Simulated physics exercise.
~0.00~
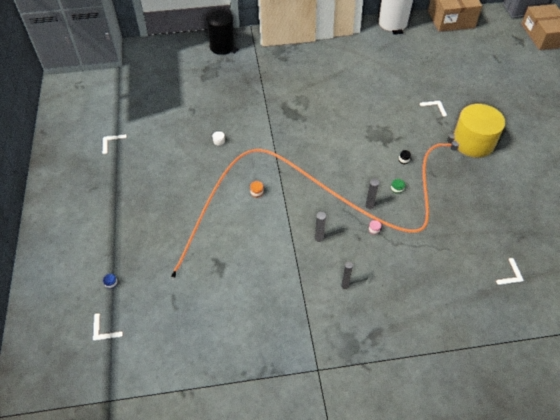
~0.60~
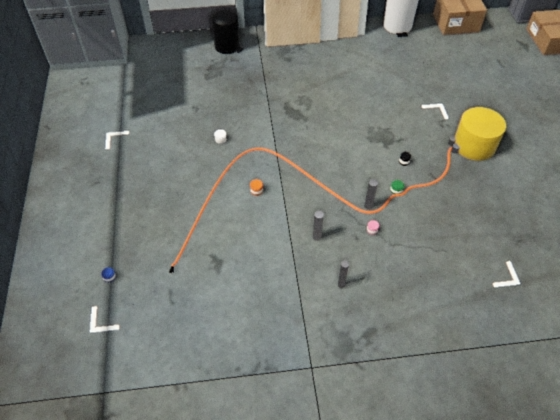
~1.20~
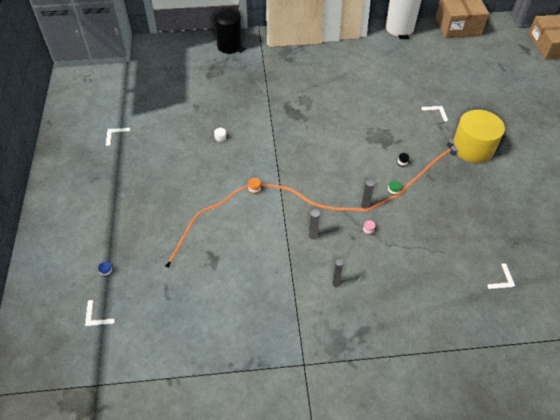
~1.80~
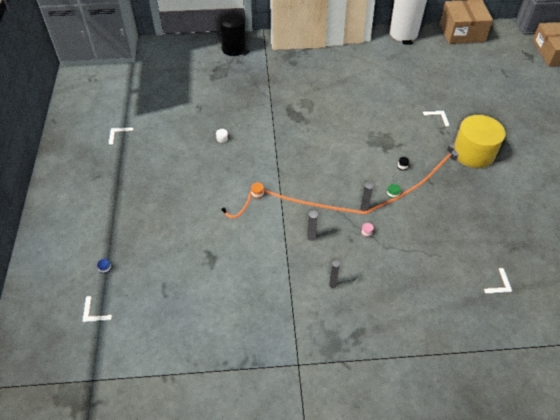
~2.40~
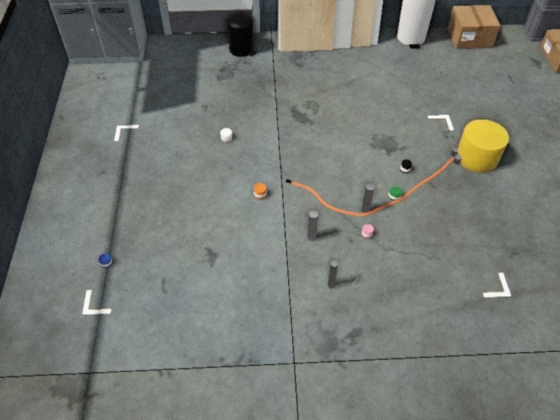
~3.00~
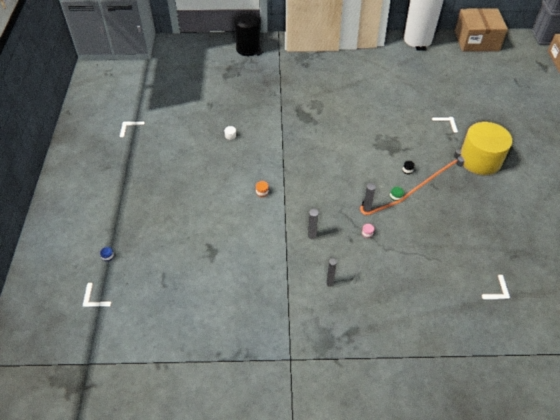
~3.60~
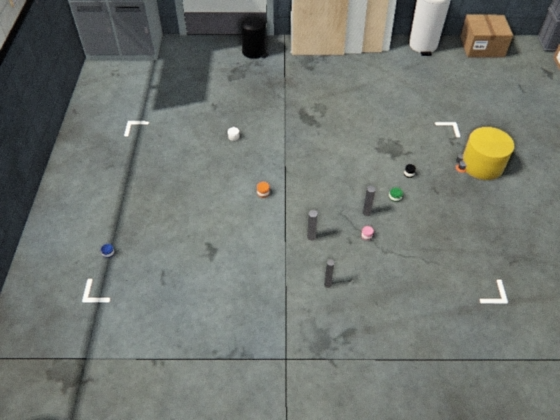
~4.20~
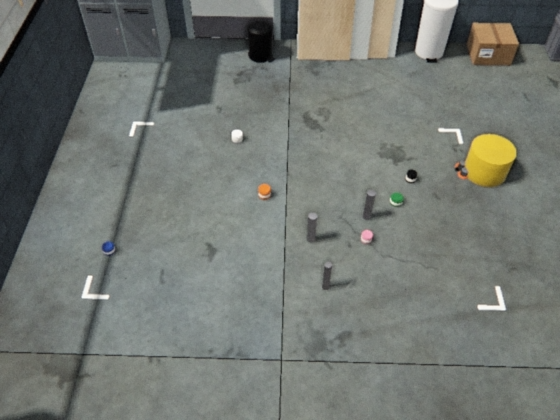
Orange lead sliding across a grey floor past upright posts and small coloured canisters, drawing in until gathered beside a yellow drum.
